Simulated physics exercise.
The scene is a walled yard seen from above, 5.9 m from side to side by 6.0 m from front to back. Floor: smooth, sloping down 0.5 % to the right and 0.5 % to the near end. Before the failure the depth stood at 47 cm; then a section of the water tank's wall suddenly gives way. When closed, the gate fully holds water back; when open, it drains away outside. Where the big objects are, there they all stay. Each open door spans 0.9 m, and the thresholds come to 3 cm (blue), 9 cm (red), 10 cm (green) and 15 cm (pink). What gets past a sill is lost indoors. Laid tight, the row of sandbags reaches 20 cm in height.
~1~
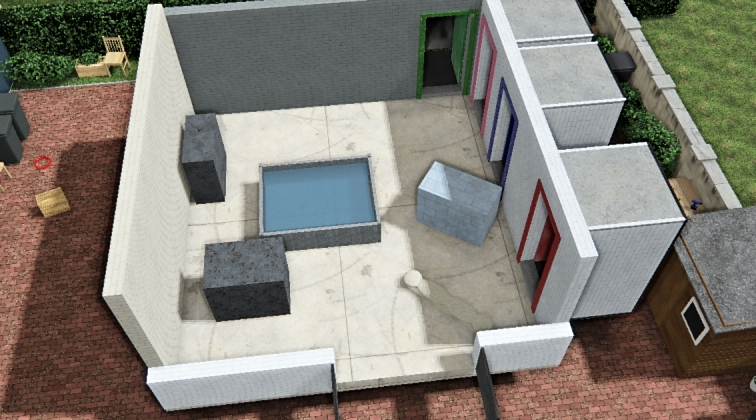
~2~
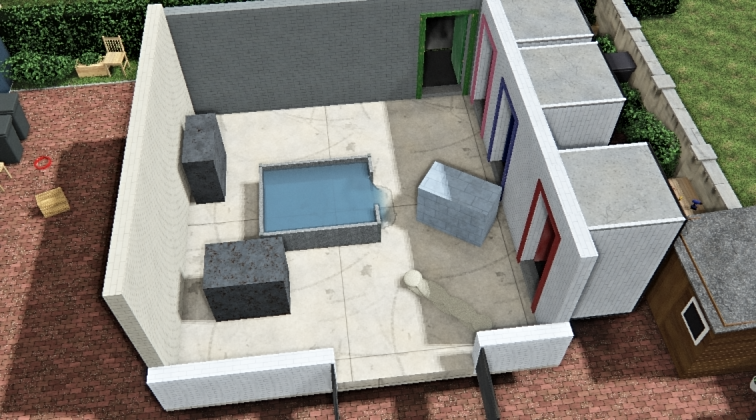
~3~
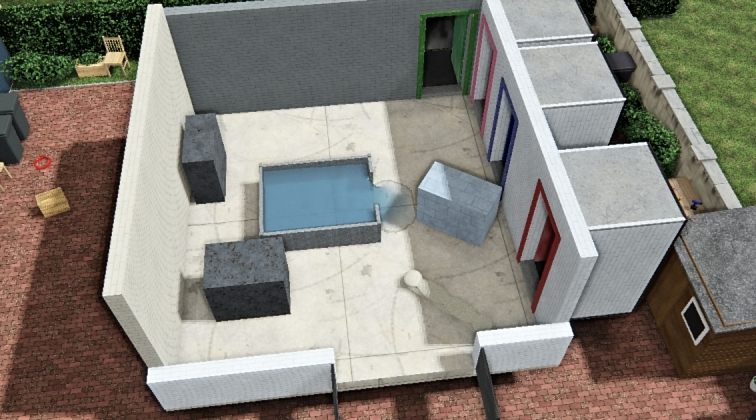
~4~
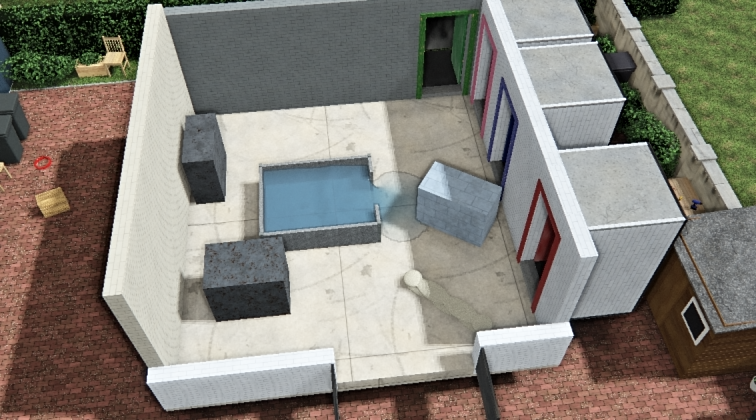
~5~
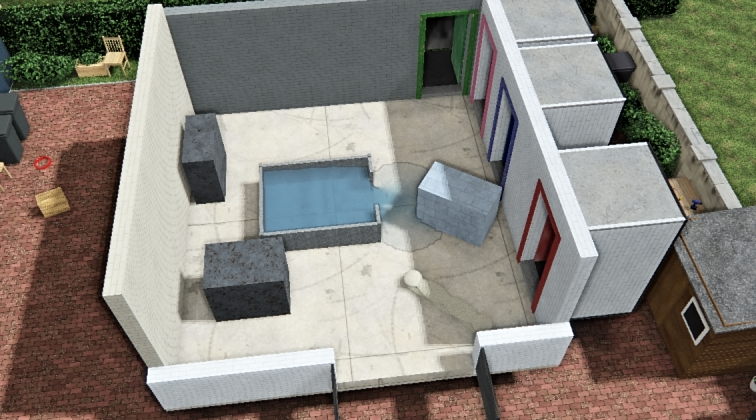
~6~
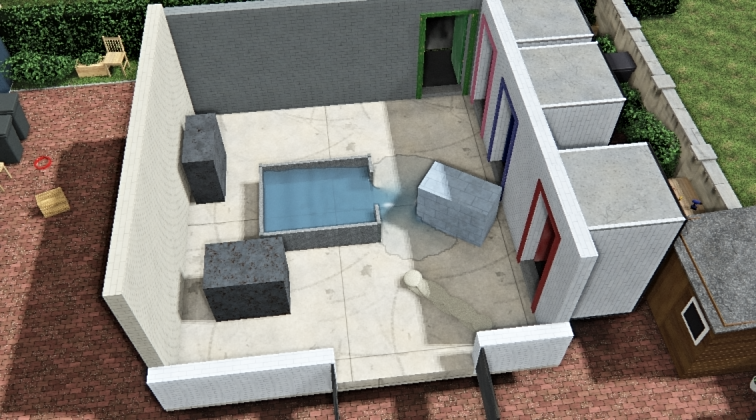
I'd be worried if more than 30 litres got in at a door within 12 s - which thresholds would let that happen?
One by one: At the blue door the amount let in will top the limit; at the red door the amount let in will fall short of the limit; at the green door the amount let in will top the limit; at the pink door the amount let in will fall short of the limit.
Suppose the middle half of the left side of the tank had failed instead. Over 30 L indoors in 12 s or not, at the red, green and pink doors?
Here's how it goes: Red falls short, green falls short, pink falls short.
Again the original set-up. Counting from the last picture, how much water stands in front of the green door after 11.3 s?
It's about 6.5 cm.
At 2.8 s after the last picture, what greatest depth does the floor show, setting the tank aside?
Max around 18 cm.
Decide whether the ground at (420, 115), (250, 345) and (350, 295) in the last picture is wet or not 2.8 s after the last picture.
Point 1: Reached; point 2: Unreached; point 3: Reached.
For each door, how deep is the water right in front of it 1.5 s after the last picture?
Blue 2 cm, red 3 cm, green 12 cm, pink 13 cm.
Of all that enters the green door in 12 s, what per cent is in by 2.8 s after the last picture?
Roughly 65 percent is in by then.
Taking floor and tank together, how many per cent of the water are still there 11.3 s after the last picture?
About 84 per cent.
Then, 0.7 s after the last picture water covers 15 % of the floor and is deepest (32 cm) near (412, 216); blue door 1 cm at the sill, 5 L in, red door not reached, green door not reached, pink door not reached.
Then, 1.5 s after the last picture water covers 30 % of the floor and is deepest (30 cm) near (420, 208); blue door 2 cm at the sill, 24 L in, red door 3 cm at the sill, 0 L in, green door 12 cm at the sill, 0 L in, pink door 13 cm at the sill, 0 L in.
Then, 2.8 s after the last picture water covers 35 % of the floor and is deepest (18 cm) near (412, 216); blue door 5 cm at the sill, 57 L in, red door 7 cm at the sill, 0 L in, green door 17 cm at the sill, 39 L in, pink door 15 cm at the sill, 1 L in.
Then, 6.3 s after the last picture water covers 70 % of the floor and is deepest (11 cm) near (412, 216); blue door 6 cm at the sill, 95 L in, red door 7 cm at the sill, 1 L in, green door 9 cm at the sill, 62 L in, pink door 9 cm at the sill, 3 L in.
Then, 11.3 s after the last picture water covers 90 % of the floor and is deepest (7 cm) near (536, 346); blue door 5 cm at the sill, 122 L in, red door 6 cm at the sill, 2 L in, green door 7 cm at the sill, 63 L in, pink door 7 cm at the sill, 3 L in.
